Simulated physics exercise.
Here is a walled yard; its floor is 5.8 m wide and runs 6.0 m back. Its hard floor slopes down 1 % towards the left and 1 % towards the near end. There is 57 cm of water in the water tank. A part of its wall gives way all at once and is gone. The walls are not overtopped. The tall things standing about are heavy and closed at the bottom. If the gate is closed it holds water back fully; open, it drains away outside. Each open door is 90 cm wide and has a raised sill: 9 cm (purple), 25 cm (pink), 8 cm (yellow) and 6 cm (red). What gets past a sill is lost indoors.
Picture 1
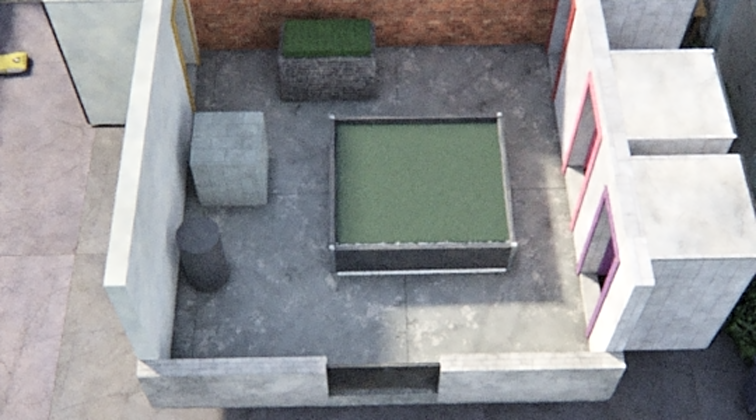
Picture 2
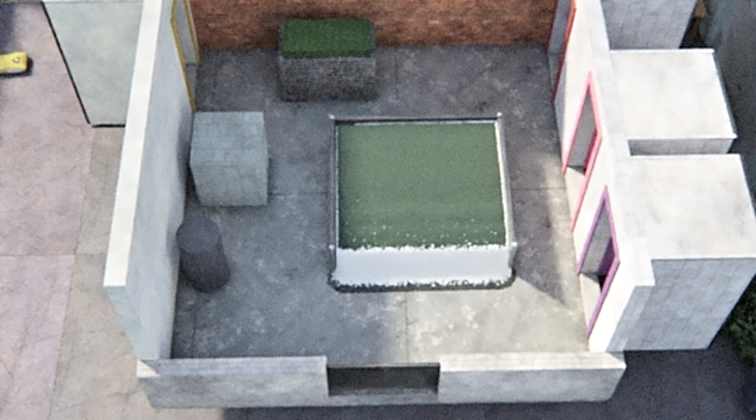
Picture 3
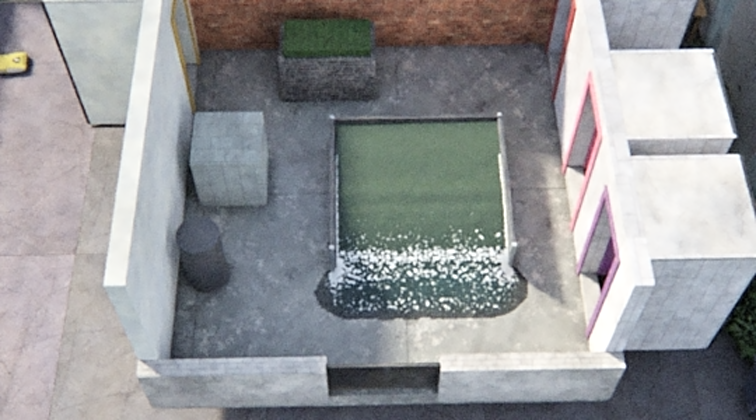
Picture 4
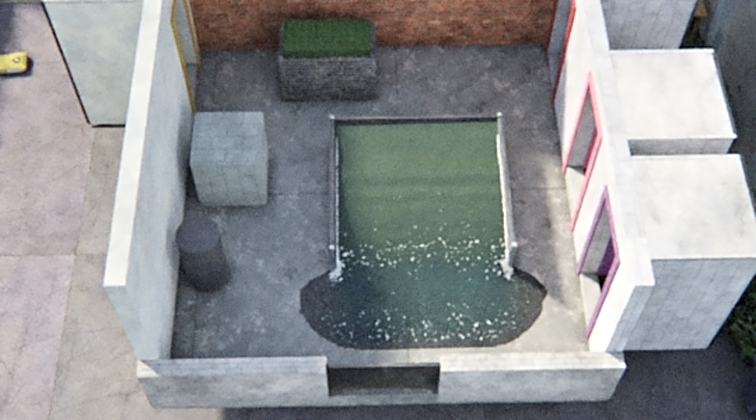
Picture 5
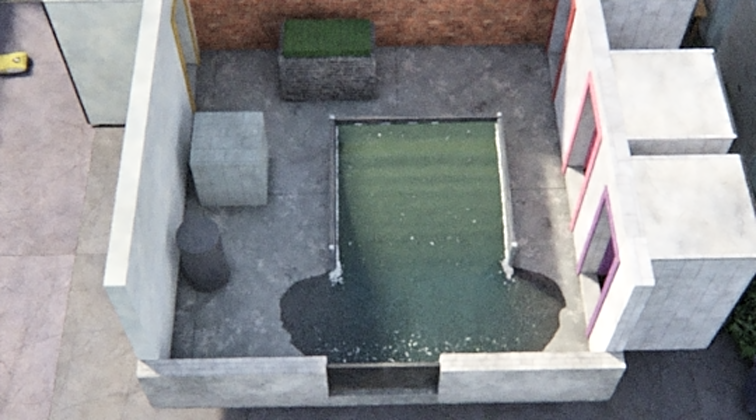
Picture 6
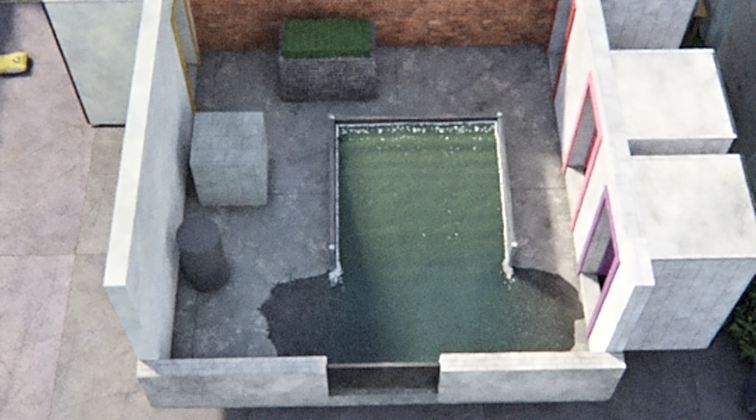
Water stands still in a raised rectangular tank in a grey walled yard, seen from high above by a camera that stays fixed. A green-topped block sits by the brick back wall, a pale cube and dark cylinder stand left, and pink and purple doorways line the right. The tank's near side vanishes, and green water pours out in white froth, spreading sideways and reaching the low near wall.
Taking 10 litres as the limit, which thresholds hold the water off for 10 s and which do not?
Door by door: At the purple door it goes over the limit; at the pink door it keeps below the limit; at the yellow door it passes the limit; at the red door it passes the limit.
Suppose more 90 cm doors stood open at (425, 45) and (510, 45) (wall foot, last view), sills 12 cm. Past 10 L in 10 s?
In that order: Below, above.
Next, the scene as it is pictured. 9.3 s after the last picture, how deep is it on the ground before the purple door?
About 6.5 cm.
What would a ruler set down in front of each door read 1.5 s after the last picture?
In cm: Purple 18, pink 0, yellow 0, red 0.
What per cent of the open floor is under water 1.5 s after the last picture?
Near 35 per cent is wet.
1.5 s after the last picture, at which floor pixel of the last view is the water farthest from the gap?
Near (169, 383).
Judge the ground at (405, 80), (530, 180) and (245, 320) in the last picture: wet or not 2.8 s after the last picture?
In turn: Still dry, wet, wet.
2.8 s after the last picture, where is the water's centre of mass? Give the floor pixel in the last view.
Near (390, 288).
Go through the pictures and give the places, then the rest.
In the first frame, the water tank at (419, 182) is whole and still, 57 cm deep.
In the second frame, water pours out at (422, 262) and has run 1.3 m, to (509, 279); typically 7 cm deep outside, 57 cm at the water tank's back.
In the third frame, the front is at (519, 297), 1.5 m from the gap at (421, 263); 1.8 m2 of floor is under water; 57 cm left at the back of the water tank.
In the fourth frame, water pours out at (421, 263) and has run 1.8 m, to (314, 320); typically 10 cm deep outside, 57 cm at the water tank's back.
In the fifth frame, the front is at (314, 356), 2.1 m from the gap at (421, 263); 5.3 m2 of floor is under water; 55 cm left at the back of the water tank.
In the sixth frame, the front is at a hidden place, 2.4 m from the gap at (421, 263); 5.9 m2 of floor is under water; 48 cm left at the back of the water tank.
Then, 0.7 s after the last picture water covers 30 % of the floor and is deepest (46 cm) near (418, 377); purple door 4 cm at the sill, 0 L in, pink door not reached, yellow door not reached, red door not reached.
Then, 1.5 s after the last picture water covers 35 % of the floor and is deepest (47 cm) near (588, 374); purple door 18 cm at the sill, 3 L in, pink door not reached, yellow door not reached, red door not reached.
Then, 2.8 s after the last picture water covers 60 % of the floor and is deepest (39 cm) near (185, 347); purple door 23 cm at the sill, 85 L in, pink door 7 cm at the sill, 0 L in, yellow door 2 cm at the sill, 0 L in, red door not reached.
Then, 5.3 s after the last picture water covers 90 % of the floor and is deepest (20 cm) near (169, 383); purple door 10 cm at the sill, 161 L in, pink door 6 cm at the sill, 0 L in, yellow door 2 cm at the sill, 0 L in, red door 10 cm at the sill, 19 L in.
Then, 9.3 s after the last picture water covers 100 % of the floor and is deepest (18 cm) near (204, 129); purple door 7 cm at the sill, 162 L in, pink door 4 cm at the sill, 0 L in, yellow door 11 cm at the sill, 42 L in, red door 6 cm at the sill, 41 L in.
